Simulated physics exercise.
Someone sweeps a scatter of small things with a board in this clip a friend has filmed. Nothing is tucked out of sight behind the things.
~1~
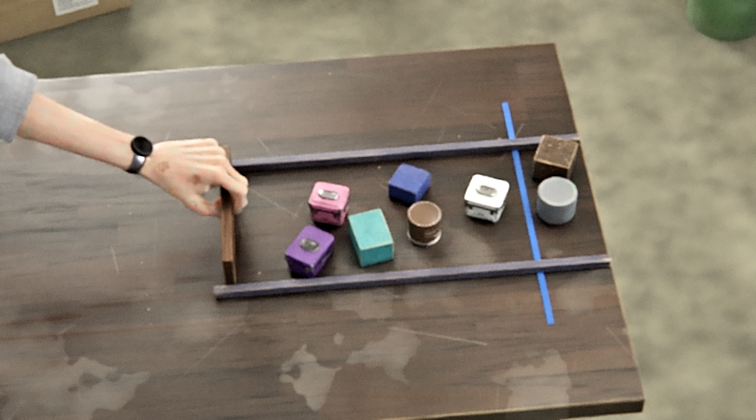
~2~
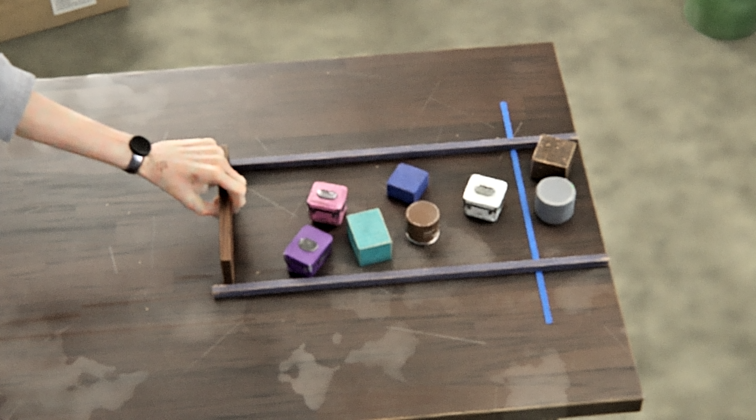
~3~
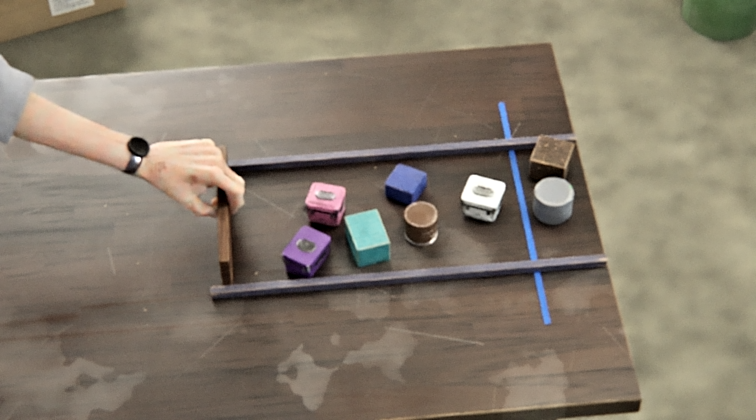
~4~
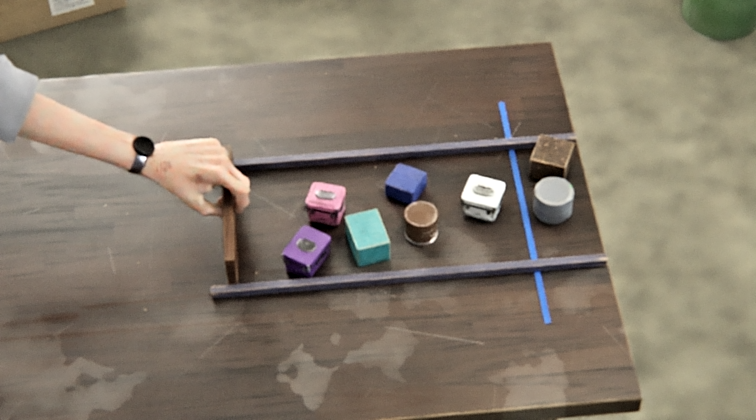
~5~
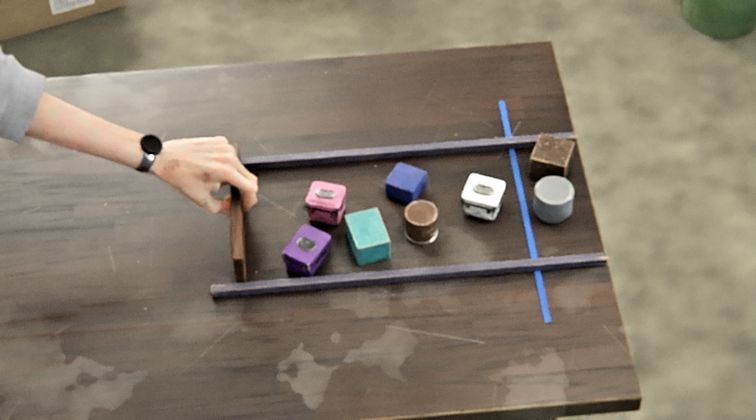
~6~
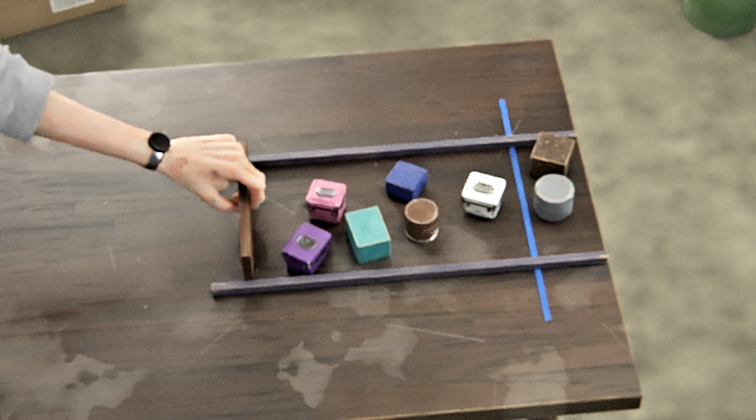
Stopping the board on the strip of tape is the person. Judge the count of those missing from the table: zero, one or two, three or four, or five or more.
The number that tip off is going to be at least one but under three.
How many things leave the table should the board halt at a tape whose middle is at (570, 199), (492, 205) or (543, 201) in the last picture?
In order, the counts are 5, 0 and 2.
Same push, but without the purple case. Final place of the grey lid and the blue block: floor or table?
Looking at the two, the grey lid ends up below and the blue block stays up top.
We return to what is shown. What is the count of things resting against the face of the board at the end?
Contact count: 3.
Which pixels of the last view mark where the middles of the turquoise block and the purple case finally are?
The turquoise block stops around (578, 217); the purple case around (546, 227).
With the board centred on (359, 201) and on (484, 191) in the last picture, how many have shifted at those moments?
At the first point the count is 5, at the second it's 7.
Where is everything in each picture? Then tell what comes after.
Black block (555, 160); grey lid (557, 201); white case (486, 199); board (228, 215); tape (526, 206), in the first frame.
Grey lid (555, 201); brown pot (423, 223), in the second frame.
White case (483, 200); board (224, 215), in the third frame.
Black block (552, 159); purple case (307, 253), in the fourth frame.
Grey lid (553, 200); turquoise block (368, 237), in the fifth frame.
Black block (552, 157); grey lid (554, 198); white case (483, 196); board (245, 211); tape (523, 203), in the sixth frame.
Soon after, none off yet; black block at rest near (552, 157); grey lid at rest near (554, 198); white case at rest near (483, 196).
After that, none off yet; black block at rest near (552, 157); grey lid displaced a little near (572, 196); white case displaced about its own width near (533, 189).
In the end, the number that fall off is one or two; gone, brown pot and grey lid.
